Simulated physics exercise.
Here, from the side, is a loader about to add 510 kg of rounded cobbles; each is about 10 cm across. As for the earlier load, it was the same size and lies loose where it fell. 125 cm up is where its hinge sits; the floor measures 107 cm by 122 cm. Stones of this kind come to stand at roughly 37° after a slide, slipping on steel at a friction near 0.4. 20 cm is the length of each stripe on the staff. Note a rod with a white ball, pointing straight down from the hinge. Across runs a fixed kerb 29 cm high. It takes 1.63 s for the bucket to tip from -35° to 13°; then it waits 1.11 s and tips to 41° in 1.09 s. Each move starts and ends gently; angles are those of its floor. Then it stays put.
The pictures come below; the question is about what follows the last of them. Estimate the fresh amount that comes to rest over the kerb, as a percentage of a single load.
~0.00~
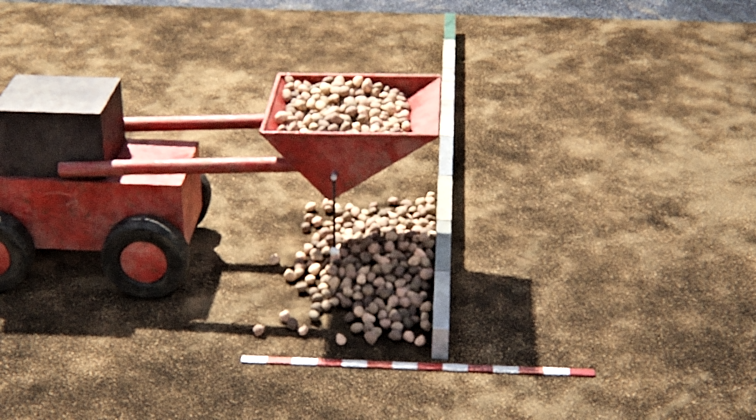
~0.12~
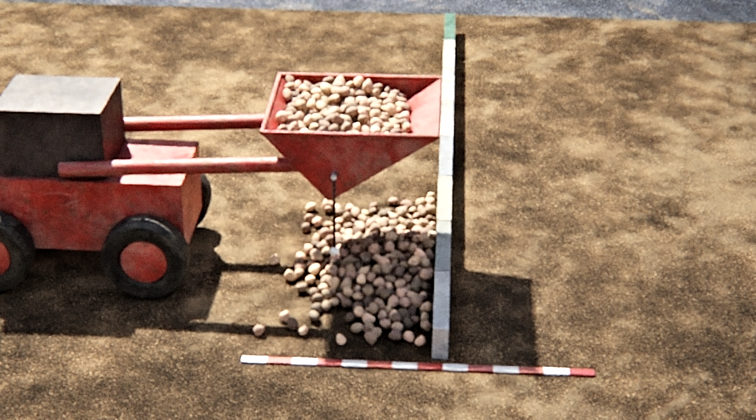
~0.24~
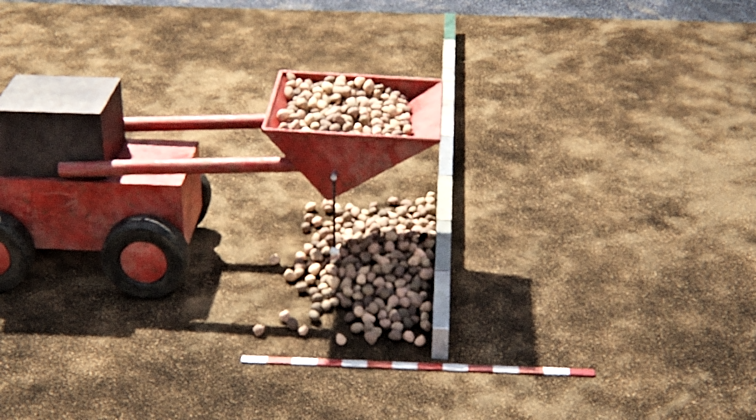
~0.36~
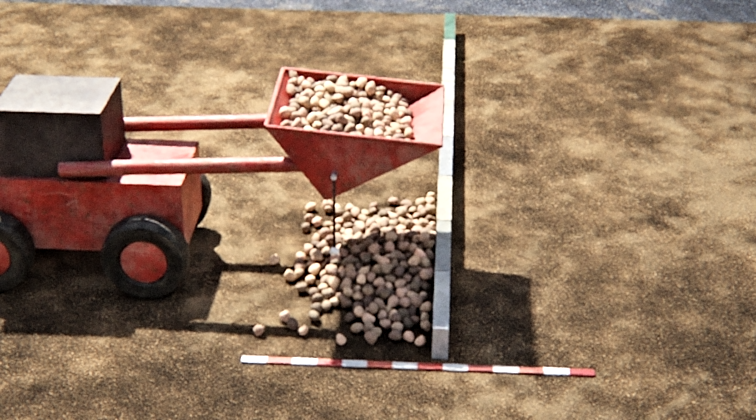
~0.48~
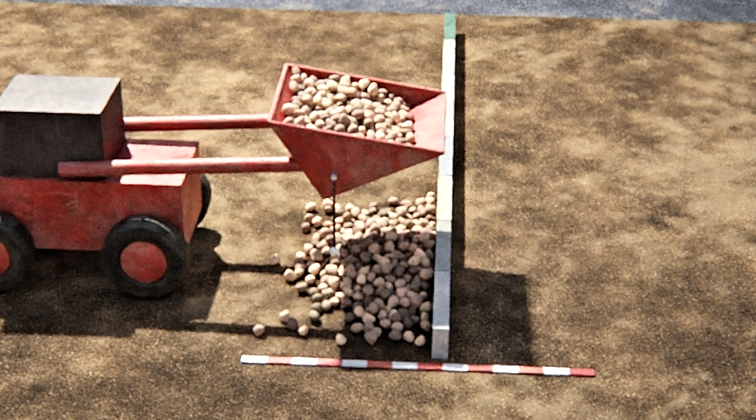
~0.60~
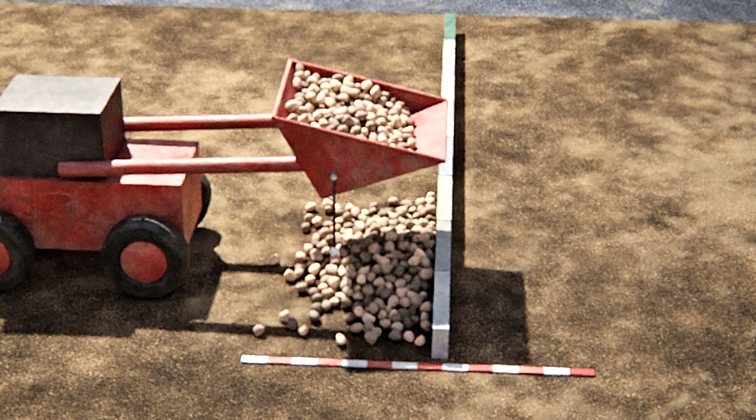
About 61 per cent of a load.
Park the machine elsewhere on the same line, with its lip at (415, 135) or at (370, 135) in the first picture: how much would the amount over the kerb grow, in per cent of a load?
About 30 per cent from the first spot and 0 per cent from the second.
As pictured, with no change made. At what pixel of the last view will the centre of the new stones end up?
They end up centred around (462, 259).
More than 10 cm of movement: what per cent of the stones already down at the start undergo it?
0 per cent.
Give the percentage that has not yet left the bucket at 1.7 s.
About 100 percent.
After 1.2 s the floor is at 5°; in per cent of one load, 100 in the bucket, 100 on this side of the kerb; the foremost stones are at (430, 263).
After 1.7 s the floor is at 13°; in per cent of one load, 100 in the bucket, 100 on this side of the kerb; the foremost stones are at (436, 194).
After 4.3 s the floor is at 41°; in per cent of one load, 0 in the bucket, 140 on this side of the kerb, 59 over the kerb; the foremost stones are at (576, 269).
After 7.1 s the floor is at 41°; in per cent of one load, 0 in the bucket, 139 on this side of the kerb, 61 over the kerb; the foremost stones are at (576, 269). Net gain over the kerb, 61.
